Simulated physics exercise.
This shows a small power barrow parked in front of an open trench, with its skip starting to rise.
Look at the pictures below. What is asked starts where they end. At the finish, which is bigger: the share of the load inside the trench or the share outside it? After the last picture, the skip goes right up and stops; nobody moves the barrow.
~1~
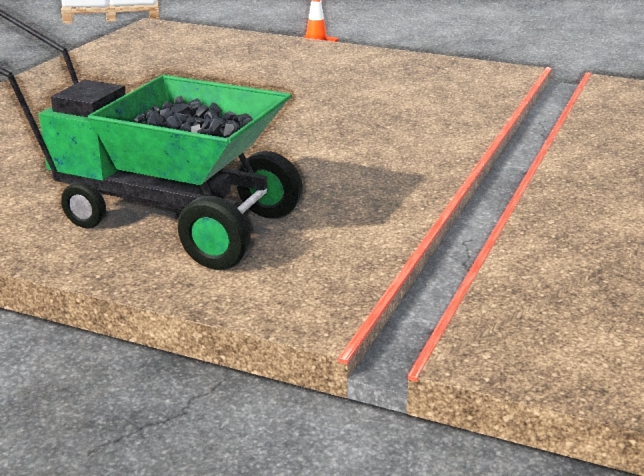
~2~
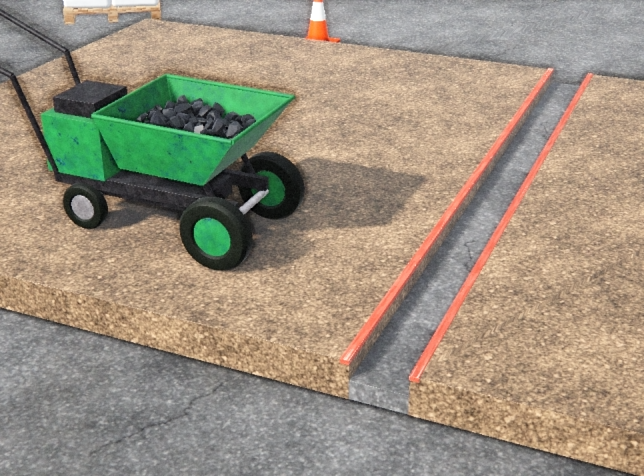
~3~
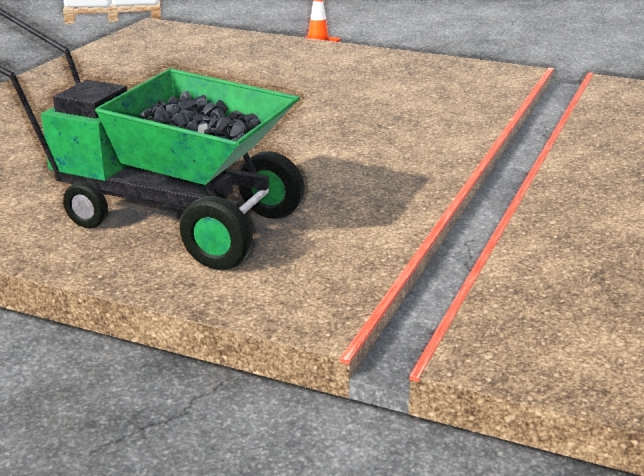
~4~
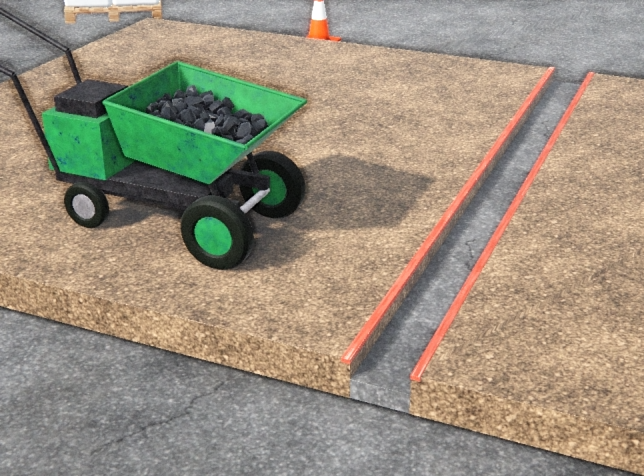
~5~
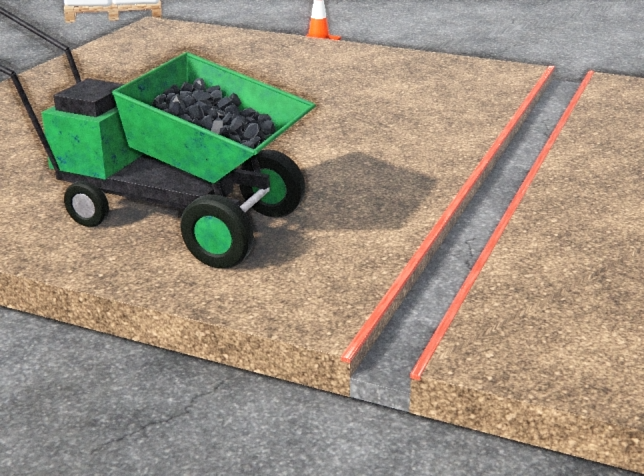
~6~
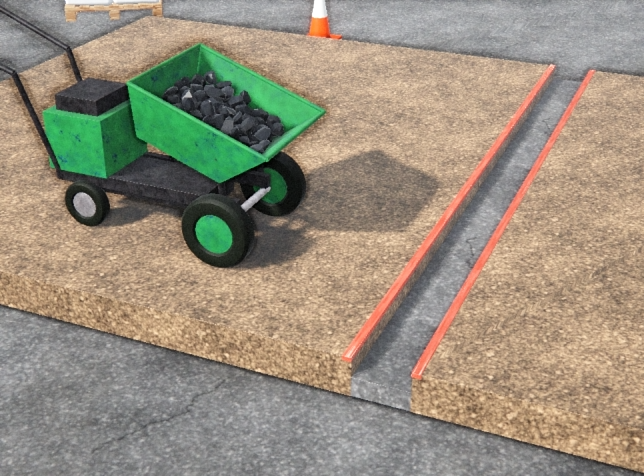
The share outside is bigger.
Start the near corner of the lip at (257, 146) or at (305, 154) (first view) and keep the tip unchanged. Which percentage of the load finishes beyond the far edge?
About 0 %, then 20 %.
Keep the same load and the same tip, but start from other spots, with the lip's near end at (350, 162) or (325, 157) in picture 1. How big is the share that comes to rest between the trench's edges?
20 % and 60 %.
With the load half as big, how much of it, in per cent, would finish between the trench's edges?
Roughly 20 in a hundred.
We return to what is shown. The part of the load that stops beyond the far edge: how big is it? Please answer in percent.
I'd put it at around 0 percent.
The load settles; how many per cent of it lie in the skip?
About 15 %.
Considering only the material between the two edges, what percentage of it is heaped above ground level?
About 0 %.
Soon after the last picture, skip tipped steeply; all in the skip.
A little later, skip tipped right over; most in the skip; about a quarter short of the trench; a stray few in or heaped over the trench; a stray few falling.
Later still, skip tipped right over; about a quarter in the skip; about half short of the trench; about a quarter in or heaped over the trench.
At rest, skip tipped right over; a small part in the skip; about half short of the trench; about a quarter in or heaped over the trench; none beyond it.
